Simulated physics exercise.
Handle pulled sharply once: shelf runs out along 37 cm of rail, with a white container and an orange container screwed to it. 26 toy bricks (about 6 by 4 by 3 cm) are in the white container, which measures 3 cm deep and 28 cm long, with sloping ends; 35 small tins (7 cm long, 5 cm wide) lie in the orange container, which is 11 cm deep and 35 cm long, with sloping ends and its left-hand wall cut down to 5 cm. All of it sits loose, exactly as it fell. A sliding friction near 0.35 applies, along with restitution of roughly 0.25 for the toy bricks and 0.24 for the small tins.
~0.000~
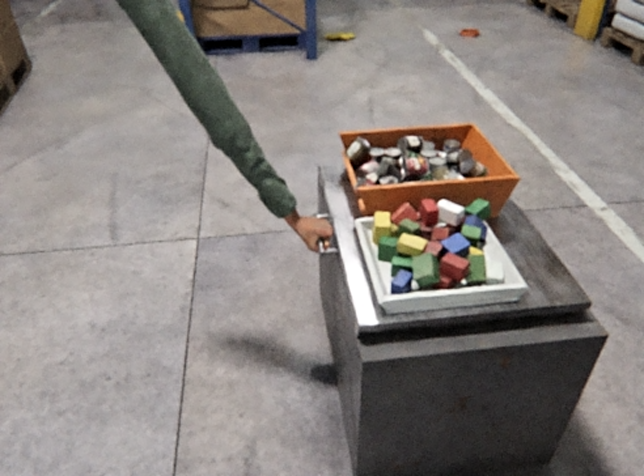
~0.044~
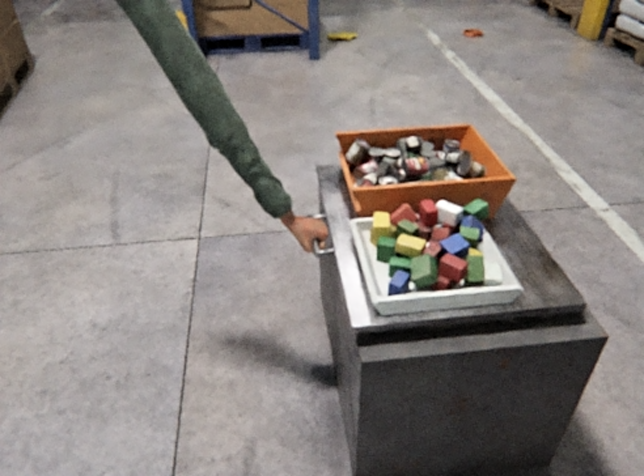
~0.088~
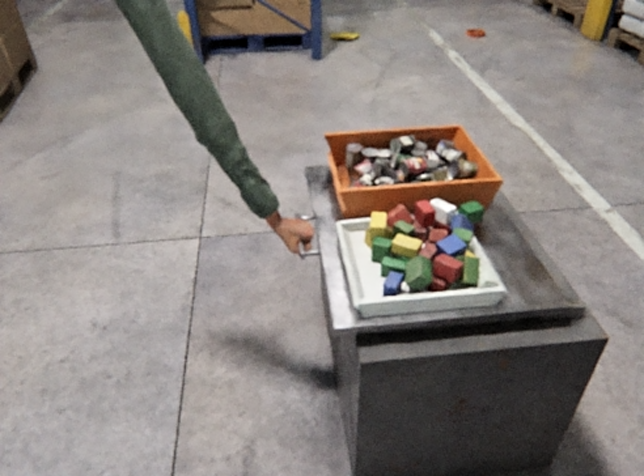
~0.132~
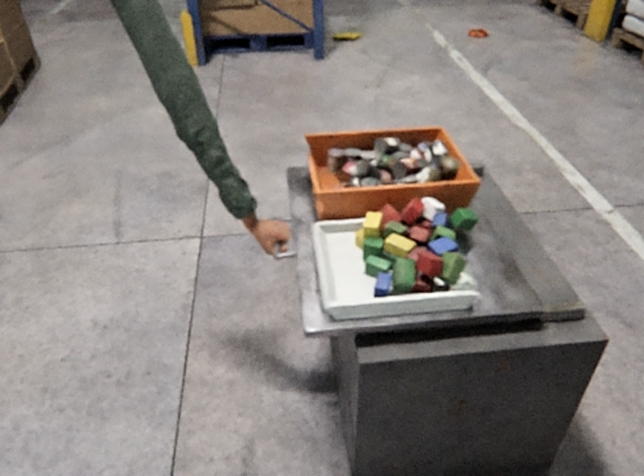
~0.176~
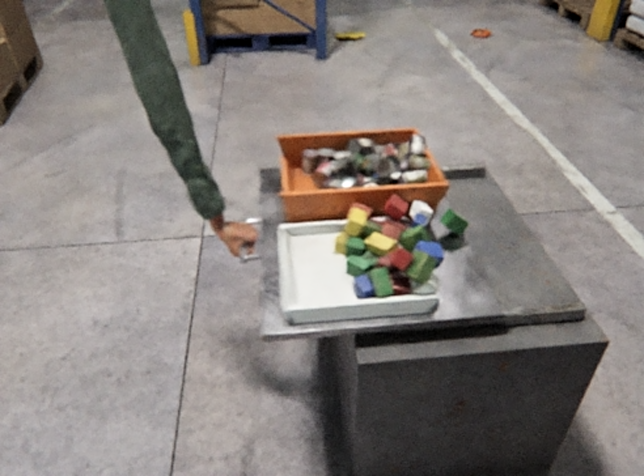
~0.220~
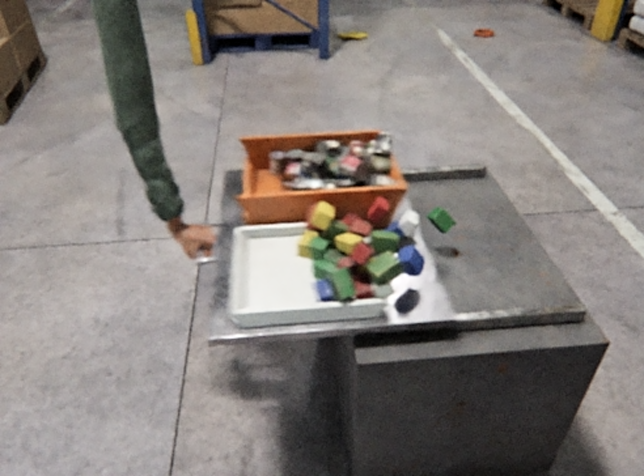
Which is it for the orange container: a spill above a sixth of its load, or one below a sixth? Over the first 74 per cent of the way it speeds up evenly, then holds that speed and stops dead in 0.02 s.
Above a sixth.
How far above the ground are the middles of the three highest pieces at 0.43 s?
80 cm.
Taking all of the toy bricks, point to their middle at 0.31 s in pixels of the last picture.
Centre approx. (267, 260).
After 0.23 s, the runners reach their end.
After 0.31 s, the white container is down by 5 of 26 and the orange container has all 35.
After 0.43 s, the white container is down by 9 of 26 and the orange container is down by 6 of 35.
After 0.65 s, the white container is down by 14 of 26 and the orange container is down by 10 of 35.
When it is over (at 1.09 s), the white container is down by 14 of 26 and the orange container is down by 11 of 35. Asked share, 11 of 35, 31 per cent.
